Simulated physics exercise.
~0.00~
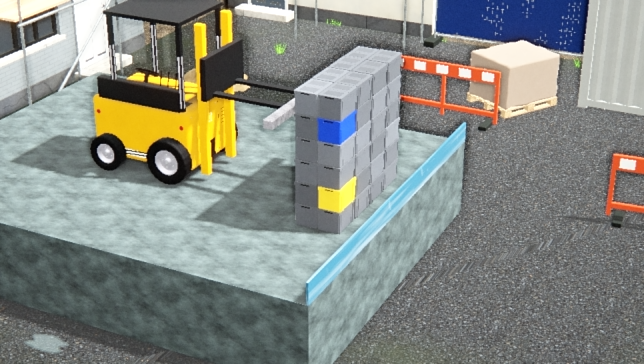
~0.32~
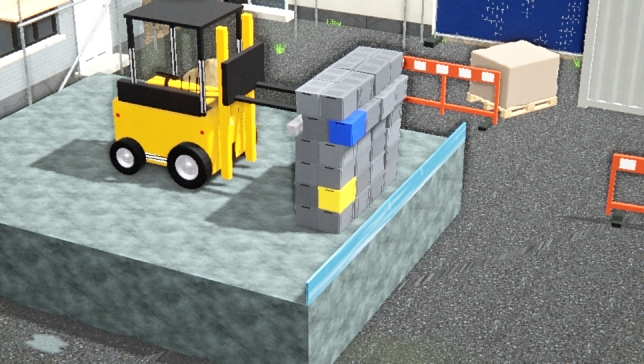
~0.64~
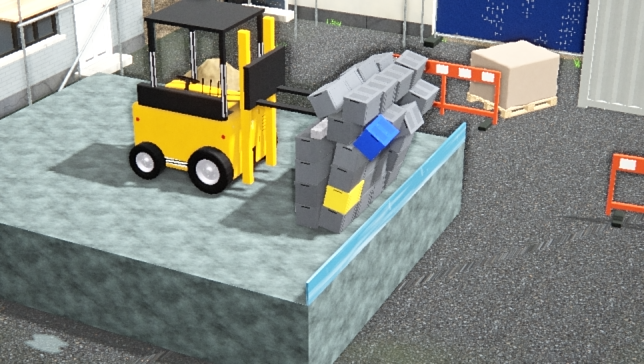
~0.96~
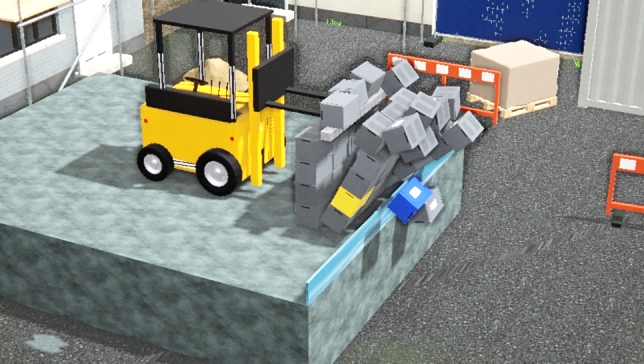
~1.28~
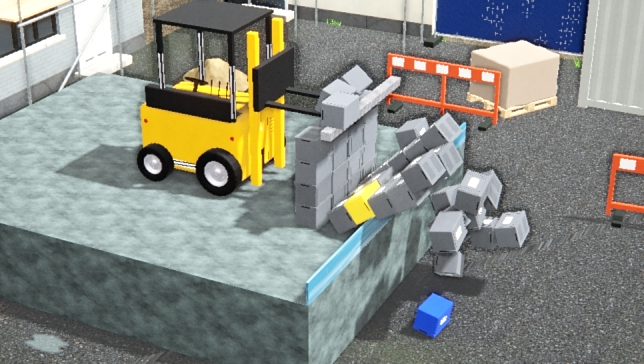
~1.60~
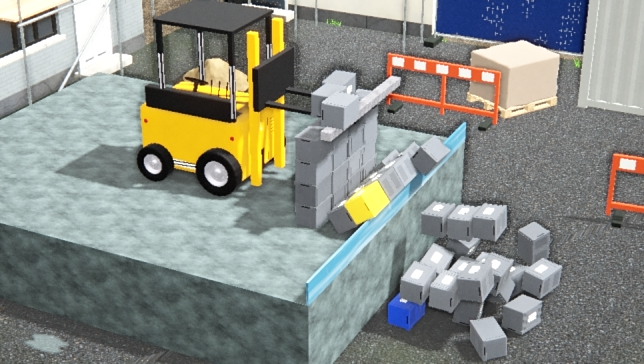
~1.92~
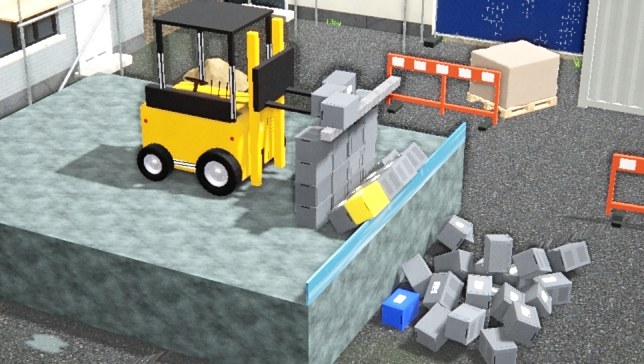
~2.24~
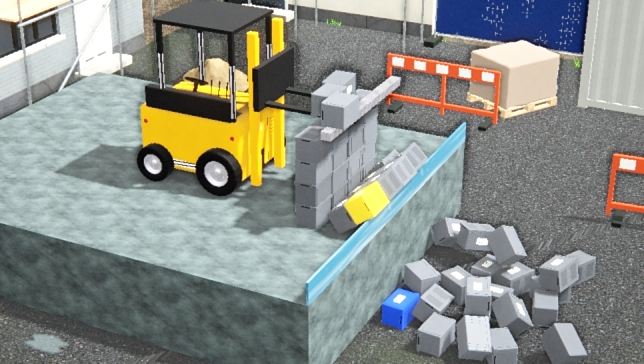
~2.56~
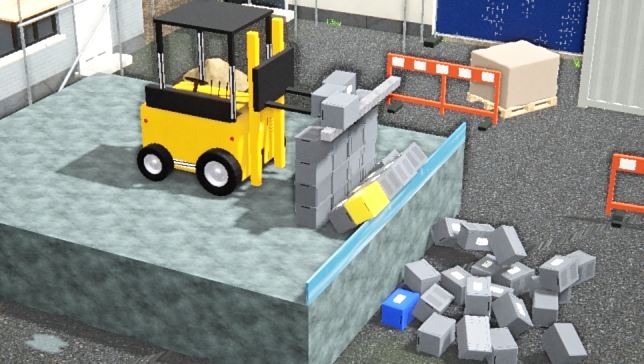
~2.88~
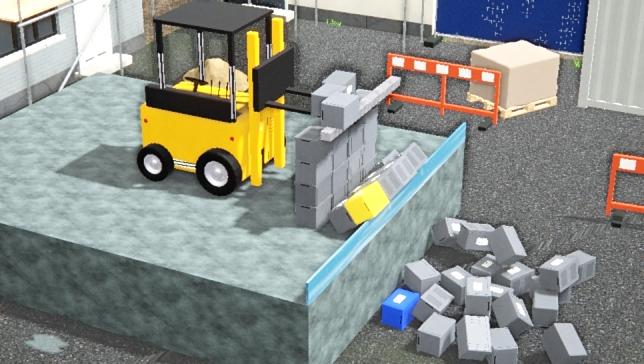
On a raised loading dock, a yellow forklift pushed a beam into a tall block of grey boxes, toppling many over the edge. The blue one landed in the heap below, while the yellow one stayed tilted against the edge board beside the boxes still stacked.
